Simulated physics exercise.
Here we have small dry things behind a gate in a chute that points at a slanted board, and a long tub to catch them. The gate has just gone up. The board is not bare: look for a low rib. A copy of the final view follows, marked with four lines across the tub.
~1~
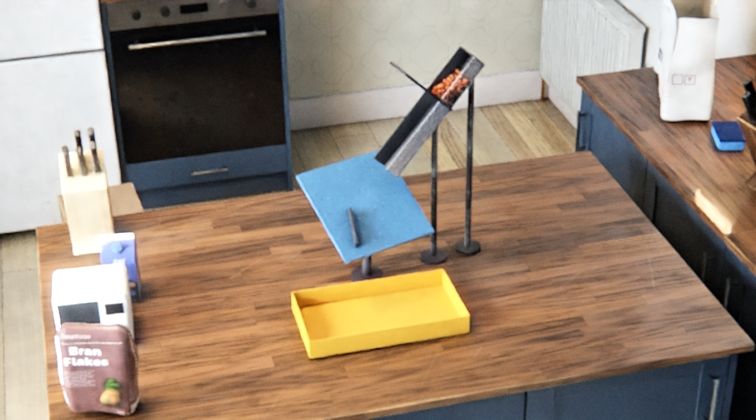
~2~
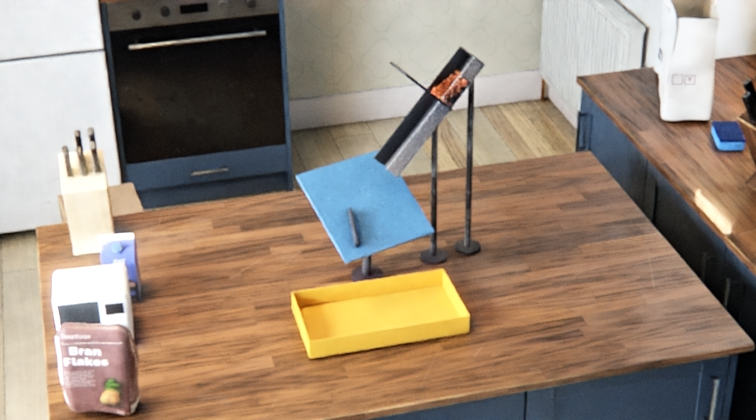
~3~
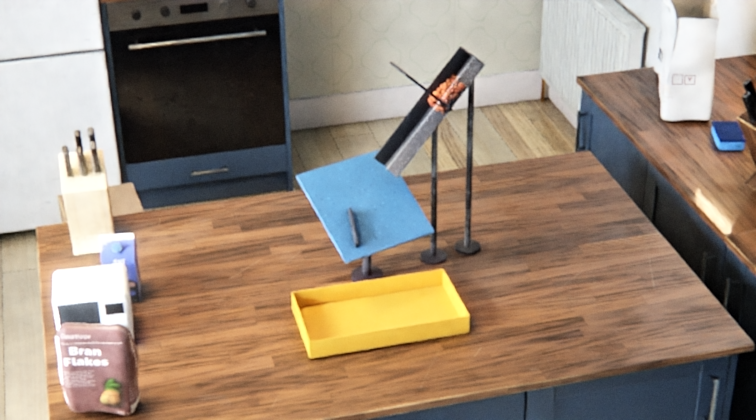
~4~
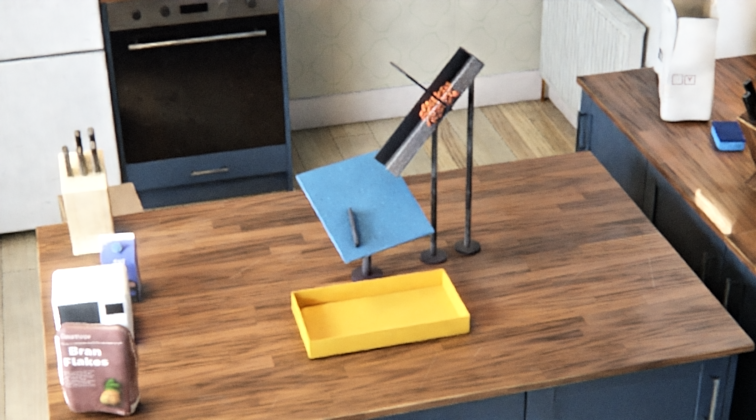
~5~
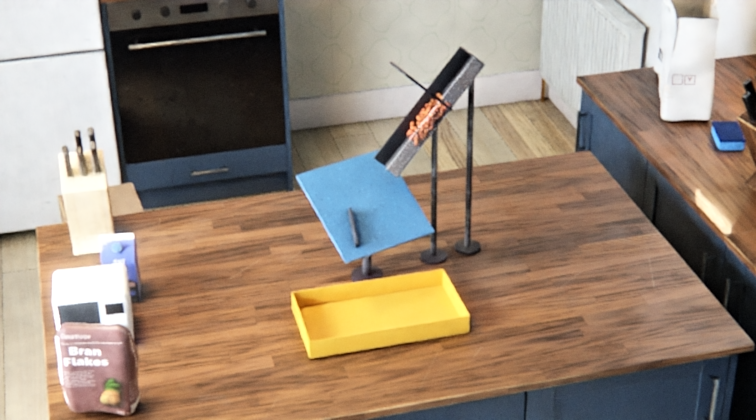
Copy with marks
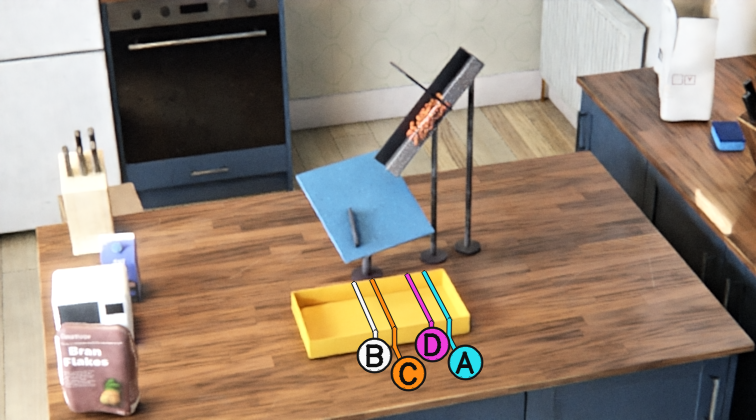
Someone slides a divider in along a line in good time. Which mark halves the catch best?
It is C.
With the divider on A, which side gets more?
Left.
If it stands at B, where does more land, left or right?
More lands on the right.
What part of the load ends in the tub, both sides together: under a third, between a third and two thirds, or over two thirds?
It is over two thirds.
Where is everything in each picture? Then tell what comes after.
Load behind the gate (446, 92), clay pellets; lip of the chute (391, 172), sloping fairly steeply, in the first picture.
Middle of the board (366, 203), tilted fairly steeply; middle of its low edge (391, 247); of its high edge (341, 161), in the second picture.
Front corners of the tub (310, 341) and (469, 316), empty; front of the load (438, 109), in the third picture.
Middle of the load (439, 104); its front (429, 124), roughly a quarter of the way to the lip; rib from (351, 207) to (358, 243), in the fourth picture.
Middle of the load (429, 117); its front (416, 143), roughly half of the way to the lip, in the fifth picture.
On the marked copy, line A crosses the front rim at (449, 319); line B crosses the front rim at (375, 331); line C crosses the front rim at (394, 328); line D crosses the front rim at (431, 322).
With A, of what is caught, almost all on the left of the divider, about a tenth on the right.
With B, of what is caught, about a tenth on the left of the divider, the larger part on the right.
With C, of what is caught, roughly half on the left of the divider, roughly half on the right.
With D, of what is caught, almost all on the left of the divider, about a tenth on the right.
